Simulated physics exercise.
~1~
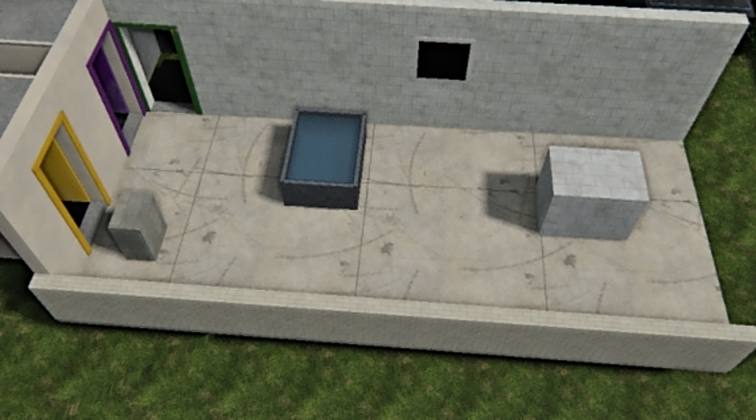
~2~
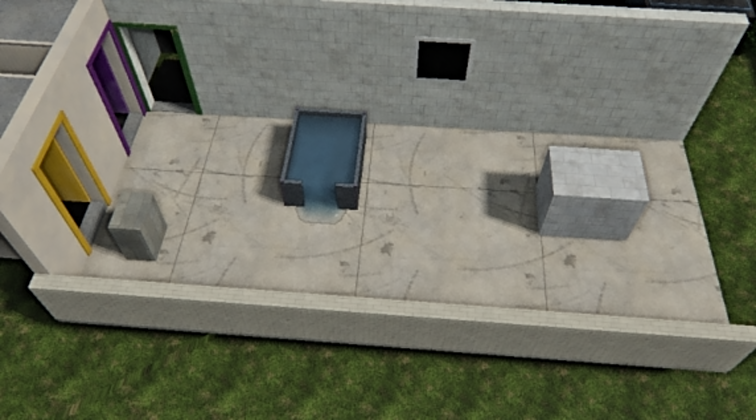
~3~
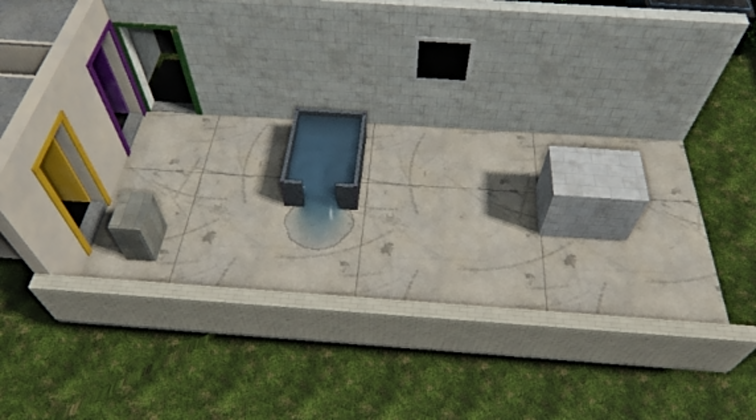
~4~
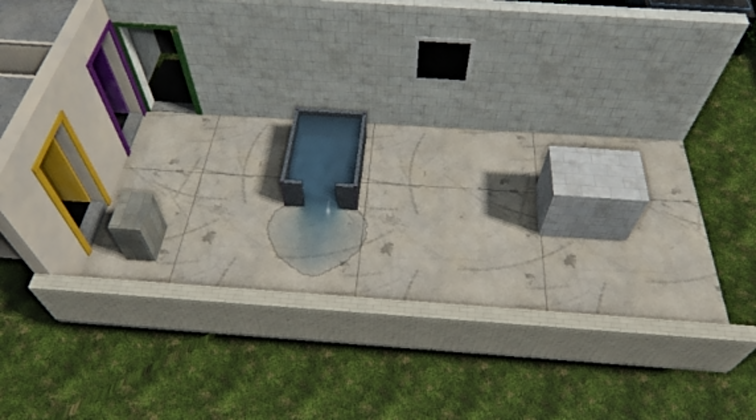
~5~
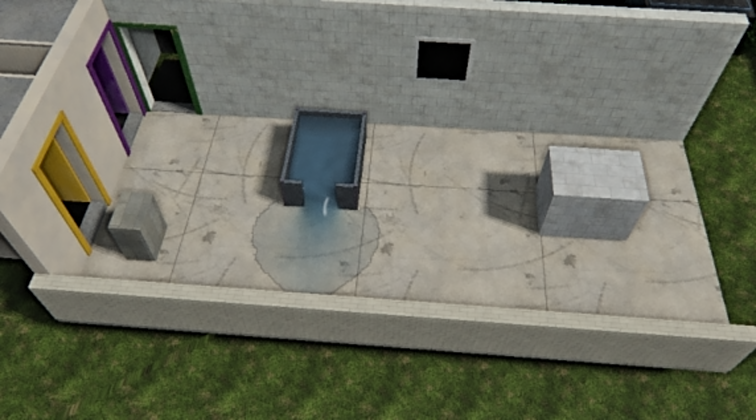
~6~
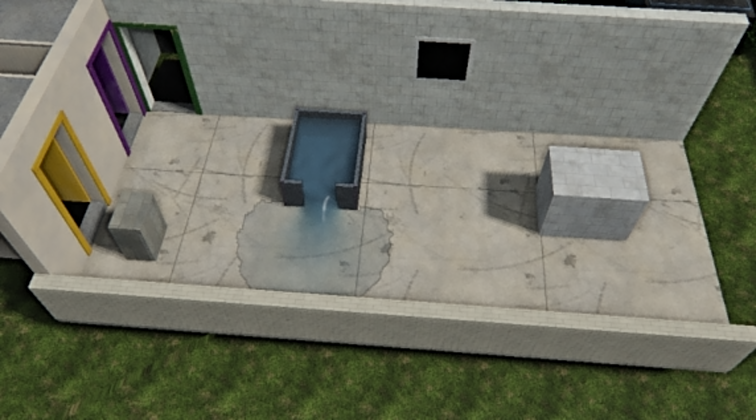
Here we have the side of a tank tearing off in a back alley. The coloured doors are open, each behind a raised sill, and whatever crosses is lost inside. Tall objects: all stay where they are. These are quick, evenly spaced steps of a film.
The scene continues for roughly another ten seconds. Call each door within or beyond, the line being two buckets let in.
Yellow door - within; green door - beyond; purple door - within.
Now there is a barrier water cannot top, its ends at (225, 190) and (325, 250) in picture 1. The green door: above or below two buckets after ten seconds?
As I read it, the green door falls short.
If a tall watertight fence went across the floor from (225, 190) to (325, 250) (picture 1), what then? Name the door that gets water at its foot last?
My choice is the one in yellow.
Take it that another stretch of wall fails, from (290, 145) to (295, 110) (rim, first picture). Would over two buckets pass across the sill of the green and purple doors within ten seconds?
I'd expect the green door to exceed it and the purple door to exceed it.
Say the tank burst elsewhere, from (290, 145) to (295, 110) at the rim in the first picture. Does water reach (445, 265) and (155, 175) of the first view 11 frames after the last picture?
The first spot is spared, the second swamped.
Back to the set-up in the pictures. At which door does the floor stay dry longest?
Answer: The green door.
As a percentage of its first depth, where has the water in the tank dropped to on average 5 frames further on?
Around 66 percent, give or take.
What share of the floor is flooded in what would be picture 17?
Near 20 in a hundred.
A moment on, water covers 15 % of the floor; the yellow door not reached, the green door not reached, the purple door not reached.
Next, water covers 20 % of the floor; the yellow door not reached, the green door not reached, the purple door not reached.
Then, water covers 40 % of the floor; the yellow door wet at the sill, nothing in, the green door not reached, the purple door not reached.
Later, water covers 60 % of the floor; the yellow door wet at the sill, nothing in, the green door under two buckets in, the purple door wet at the sill, nothing in.
In the end, water covers 70 % of the floor; the yellow door wet at the sill, nothing in, the green door over two buckets in, the purple door wet at the sill, nothing in.
